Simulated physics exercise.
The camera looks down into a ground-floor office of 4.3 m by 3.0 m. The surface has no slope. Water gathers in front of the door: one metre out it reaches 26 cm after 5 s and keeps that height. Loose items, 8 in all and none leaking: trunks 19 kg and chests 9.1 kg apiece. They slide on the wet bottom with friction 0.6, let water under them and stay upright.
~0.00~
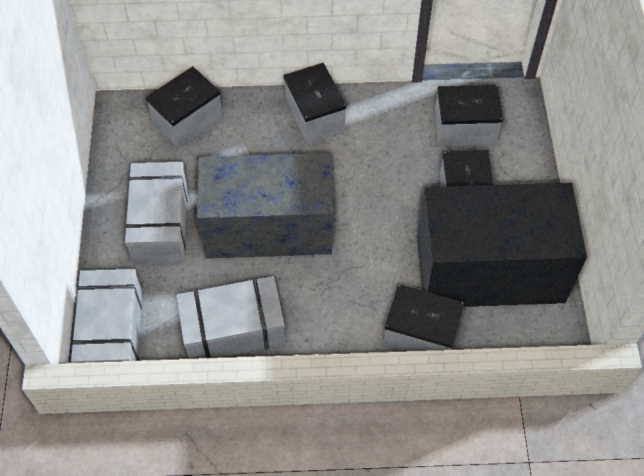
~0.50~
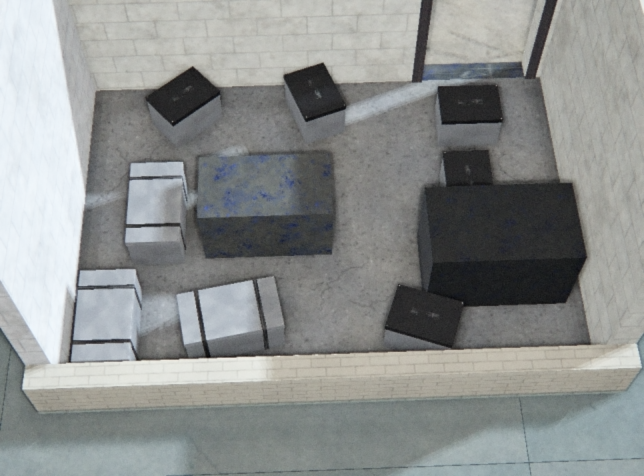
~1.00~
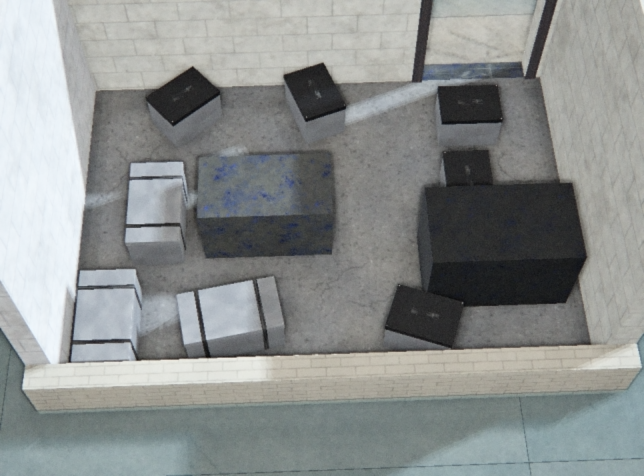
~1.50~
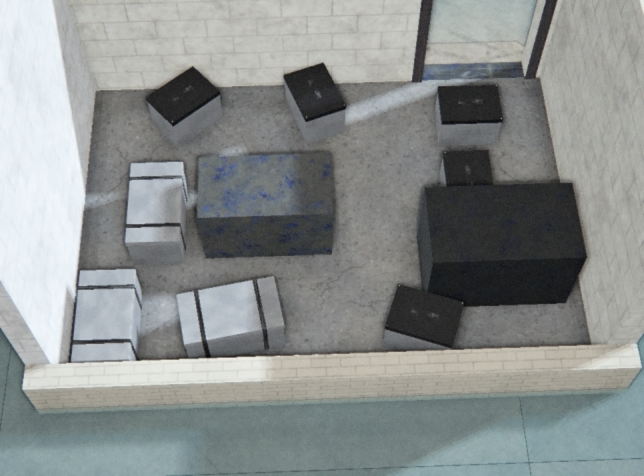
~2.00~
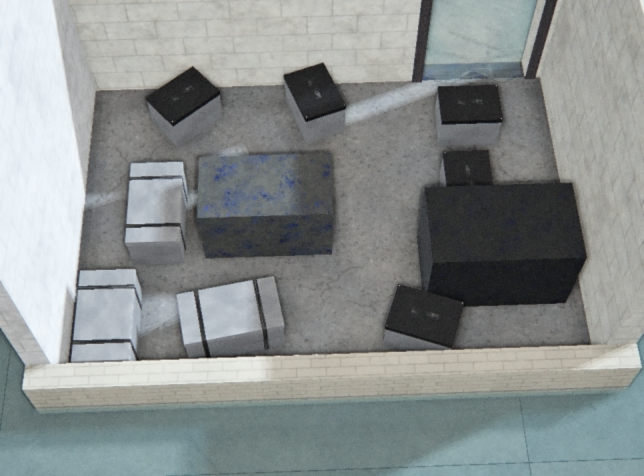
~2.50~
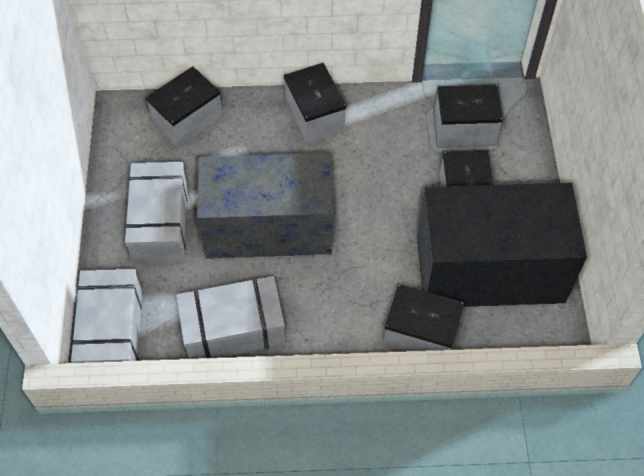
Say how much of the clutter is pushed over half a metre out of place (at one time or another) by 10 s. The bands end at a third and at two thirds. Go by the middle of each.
It is one to two thirds.
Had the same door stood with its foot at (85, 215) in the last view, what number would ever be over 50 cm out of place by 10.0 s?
In that case 5 of them.
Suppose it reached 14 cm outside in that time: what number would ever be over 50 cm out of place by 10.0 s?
Then 2.
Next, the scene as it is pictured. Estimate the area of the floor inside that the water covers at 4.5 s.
Roughly 4.0 m2.
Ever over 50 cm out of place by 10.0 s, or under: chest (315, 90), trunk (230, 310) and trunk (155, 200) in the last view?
In turn: Under, over, short of it.
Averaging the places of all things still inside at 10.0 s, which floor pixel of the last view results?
At about (204, 230).
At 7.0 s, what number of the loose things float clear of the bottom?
2 of them.
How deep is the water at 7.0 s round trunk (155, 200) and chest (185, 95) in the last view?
Roughly 2 and 2 cm.
After 3.5 s 0 of 8 are over 50 cm from their spots; 0 afloat.
After 4.5 s 0 of 8 are over 50 cm from their spots; 1 afloat.
After 7.0 s 2 of 8 are over 50 cm from their spots; 2 afloat.
After 10.0 s 5 of 8 are over 50 cm from their spots, and 5 have been at some point; 8 afloat.
